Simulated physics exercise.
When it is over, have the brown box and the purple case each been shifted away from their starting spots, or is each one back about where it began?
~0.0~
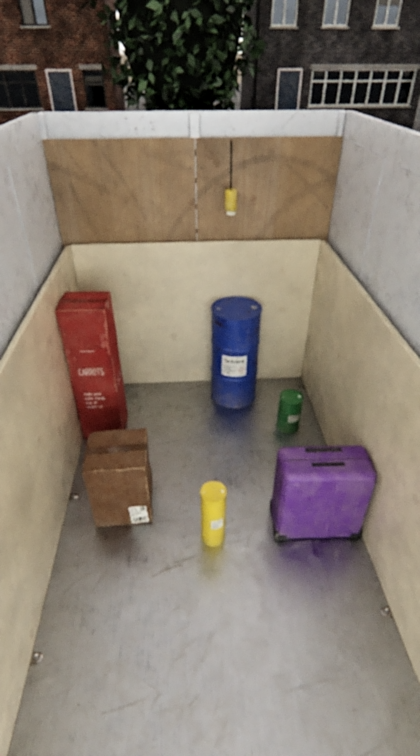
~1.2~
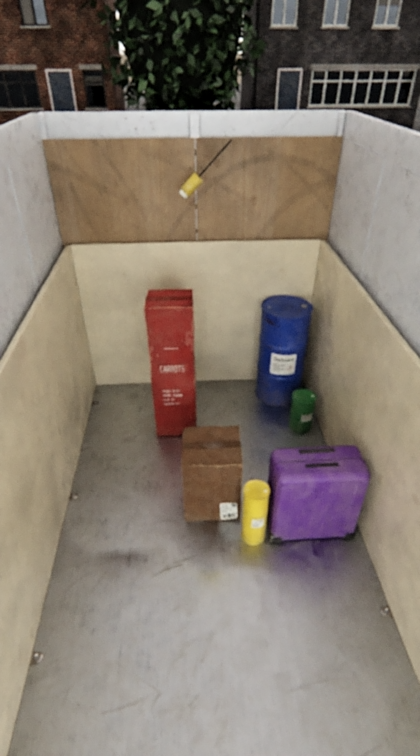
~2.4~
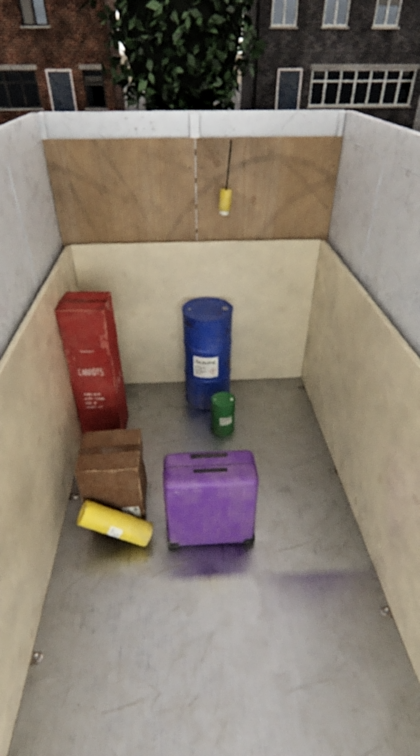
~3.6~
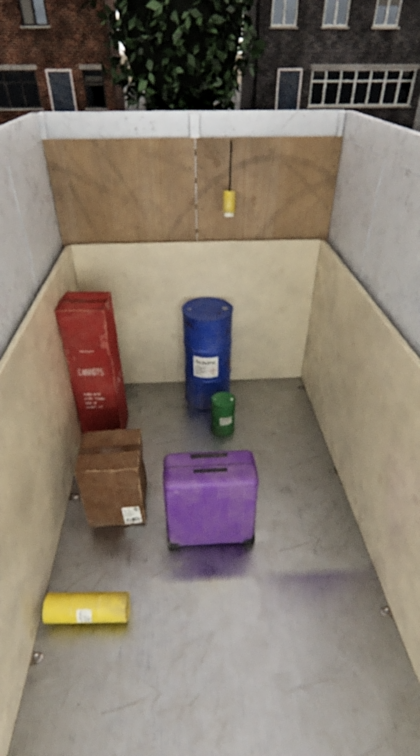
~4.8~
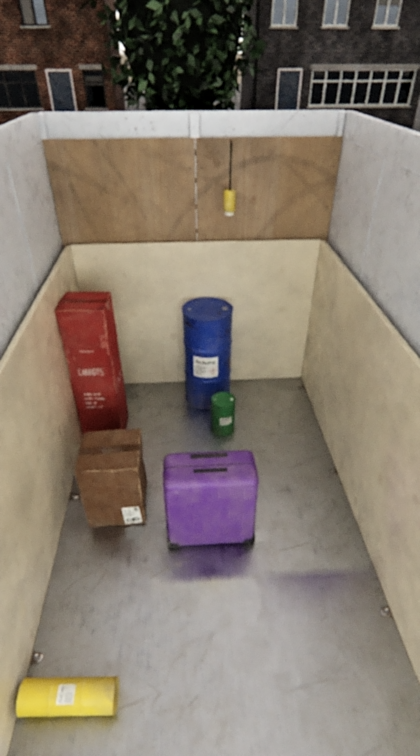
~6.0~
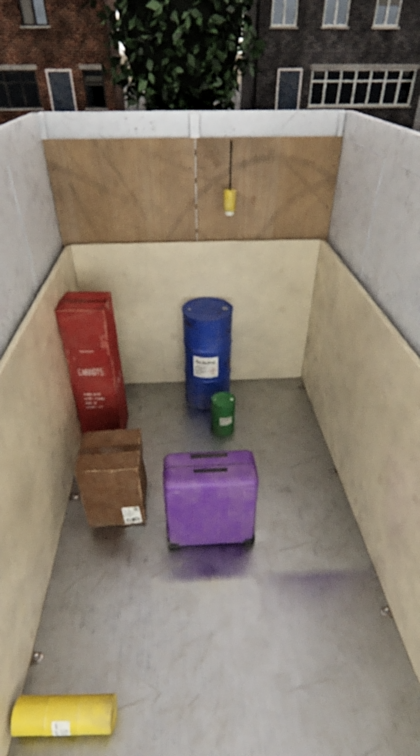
The brown box ends up about where it began, but the purple case is shifted well to the left of its starting spot.
